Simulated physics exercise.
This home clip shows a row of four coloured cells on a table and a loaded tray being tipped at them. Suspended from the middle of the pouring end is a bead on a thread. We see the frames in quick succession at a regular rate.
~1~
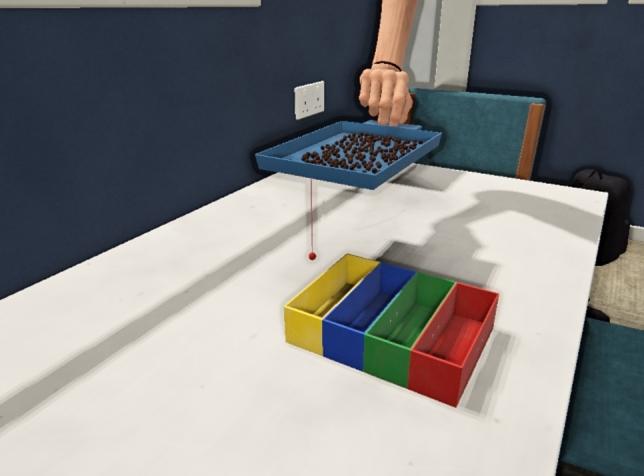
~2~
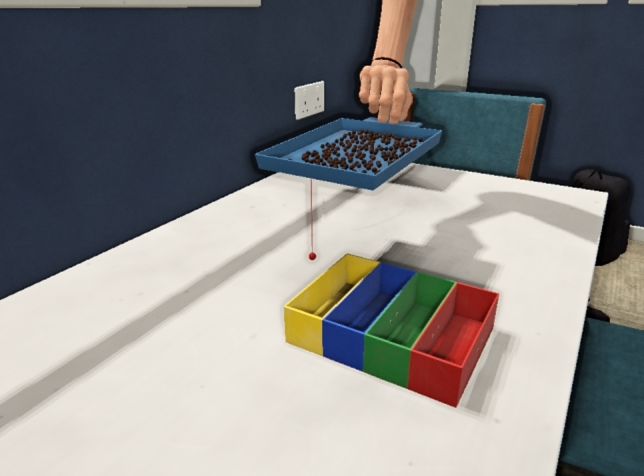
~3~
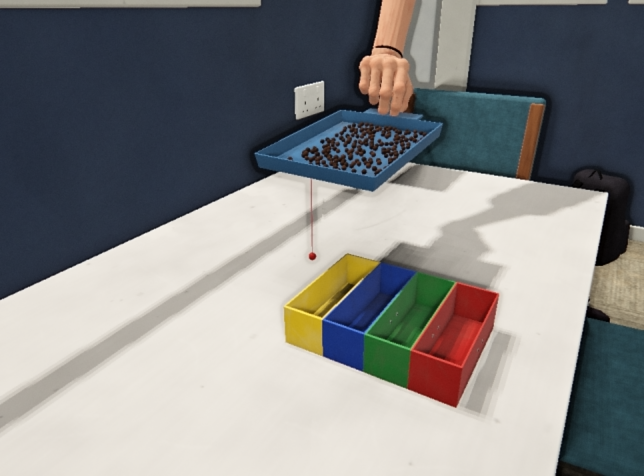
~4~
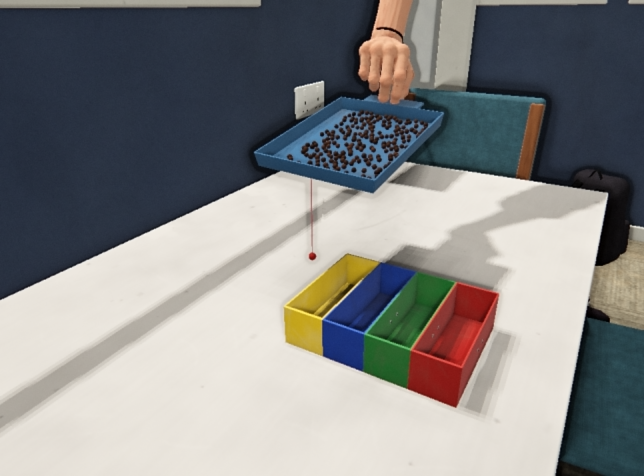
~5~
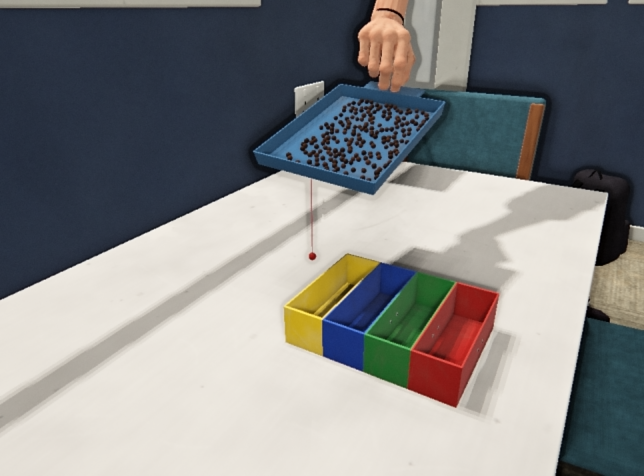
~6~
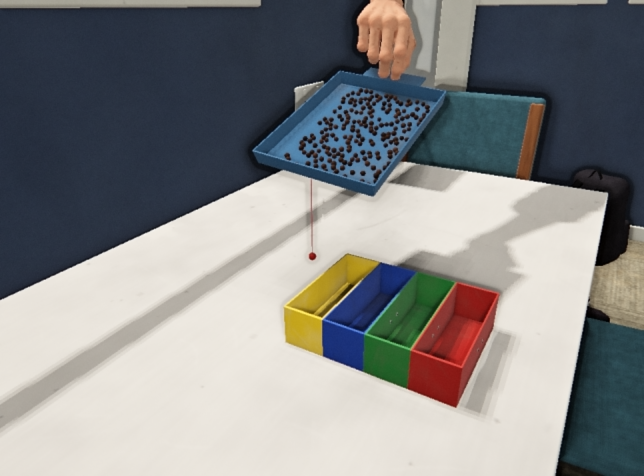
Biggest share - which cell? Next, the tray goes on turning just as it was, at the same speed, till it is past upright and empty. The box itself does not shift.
Blue.
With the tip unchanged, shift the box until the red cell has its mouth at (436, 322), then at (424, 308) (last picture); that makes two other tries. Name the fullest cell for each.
For the first position it is the blue cell, and for the second it is the blue cell.
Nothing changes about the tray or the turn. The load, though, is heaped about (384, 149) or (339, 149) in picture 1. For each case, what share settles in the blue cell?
It's 60 percent the first time and 50 percent the second.
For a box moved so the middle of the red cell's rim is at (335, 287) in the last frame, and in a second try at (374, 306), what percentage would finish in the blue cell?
That makes 0 per cent, followed by 0 per cent.
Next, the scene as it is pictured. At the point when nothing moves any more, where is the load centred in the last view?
About pixel (348, 332).
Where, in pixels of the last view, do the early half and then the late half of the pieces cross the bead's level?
Earlier portion about (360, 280); later portion about (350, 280).
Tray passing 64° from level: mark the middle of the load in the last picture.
Close to (351, 178).
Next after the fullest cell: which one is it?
That's that yellow cell.
Soon after the last picture, tray tipped steeply; most on the tray; a stray few in the yellow cell; a stray few in the blue cell; a small part falling or outside the box.
A little later, tray tipped past a quarter turn; about half on the tray; a small part in the blue cell; a small part in the yellow cell; a stray few in the green cell; about a quarter falling or outside the box.
Later still, tray tipped past a quarter turn; about half in the blue cell; about a third in the yellow cell; a stray few in the green cell; a stray few falling or outside the box.
At rest, tray tipped past a quarter turn; about half in the blue cell; about a third in the yellow cell; a stray few in the green cell; none in the red cell; a stray few outside the box.
